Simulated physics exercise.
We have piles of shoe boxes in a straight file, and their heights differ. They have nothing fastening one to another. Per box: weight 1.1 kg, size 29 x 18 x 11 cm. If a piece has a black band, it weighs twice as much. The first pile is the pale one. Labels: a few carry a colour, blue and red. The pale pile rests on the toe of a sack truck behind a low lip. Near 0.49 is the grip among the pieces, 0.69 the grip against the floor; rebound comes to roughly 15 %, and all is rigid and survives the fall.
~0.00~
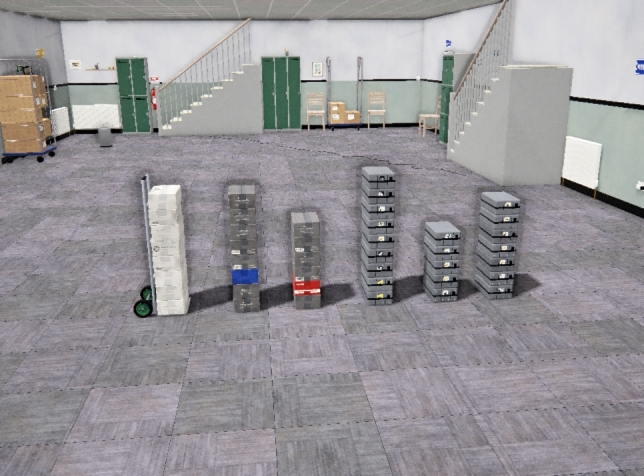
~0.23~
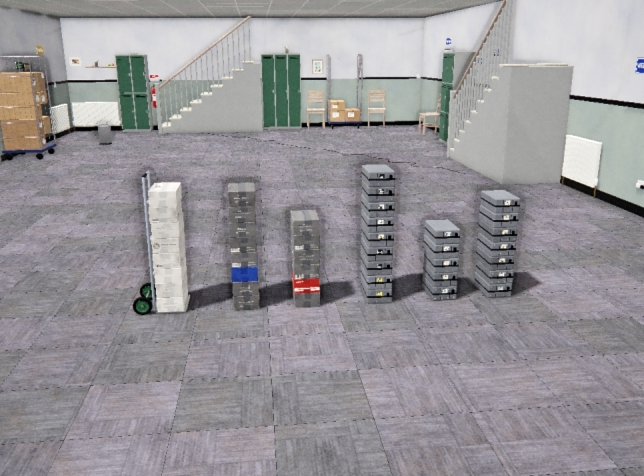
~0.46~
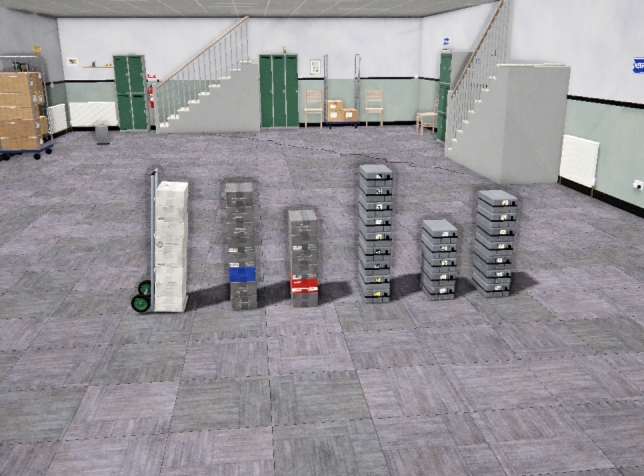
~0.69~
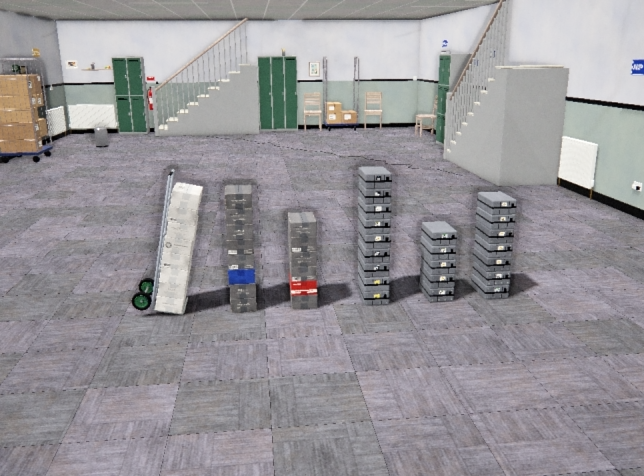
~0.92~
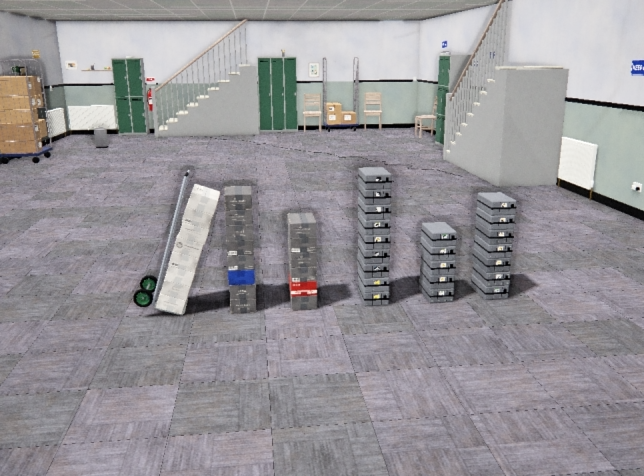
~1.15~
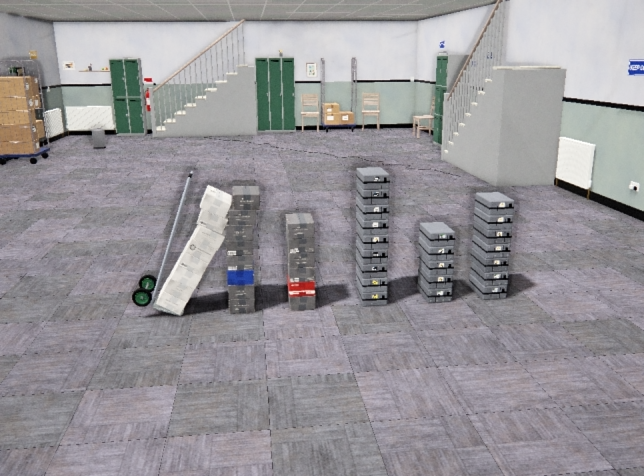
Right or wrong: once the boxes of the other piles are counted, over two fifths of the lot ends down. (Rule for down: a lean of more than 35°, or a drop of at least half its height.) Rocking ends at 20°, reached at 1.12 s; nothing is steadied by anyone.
Right.
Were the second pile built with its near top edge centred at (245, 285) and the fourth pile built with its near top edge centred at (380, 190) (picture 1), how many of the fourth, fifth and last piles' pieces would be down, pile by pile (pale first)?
Fourth 0, fifth 0, last 0.
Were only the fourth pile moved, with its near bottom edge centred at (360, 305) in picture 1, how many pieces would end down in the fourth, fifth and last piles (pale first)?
The fourth pile ends with 9 down, the fifth with 4, the last with 7.
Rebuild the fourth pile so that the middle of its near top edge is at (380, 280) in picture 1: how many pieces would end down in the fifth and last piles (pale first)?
Fifth 0, last 0.
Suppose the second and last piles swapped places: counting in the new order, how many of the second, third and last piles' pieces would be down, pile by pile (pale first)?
Down tally in the new order: Second = 0, third = 0, last = 0.
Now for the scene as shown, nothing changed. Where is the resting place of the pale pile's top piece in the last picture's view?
End position: Near (287, 263) px.
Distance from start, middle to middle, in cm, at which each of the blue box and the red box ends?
Blue 30, red 25.
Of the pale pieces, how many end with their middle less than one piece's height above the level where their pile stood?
2 pieces, pale ones.
After 1.62 s, 8 of the pale pile down; none of the 35 other boxes down, 8 disturbed; blue box 20° from how it stood.
After 2.04 s, 8 of the pale pile down; 8 of the 35 other boxes down; blue box 45° from how it stood, 9 cm lower; red box 30° from how it stood.
After 3.22 s, 8 of the pale pile down; 21 of the 35 other boxes down; blue box 49° from how it stood, 10 cm lower; red box 47° from how it stood, 59 mm lower.
After 4.08 s, 8 of the pale pile down; 33 of the 35 other boxes down; blue box 49° from how it stood, 10 cm lower; red box 46° from how it stood, 59 mm lower.
In the end (5.8 s), 8 of the pale pile down; 33 of the 35 other boxes down; blue box 49° from how it stood, 10 cm lower; red box 45° from how it stood, 59 mm lower. That is 94 per cent. From the last view, middles, blue box near (283, 283), red box near (331, 288).
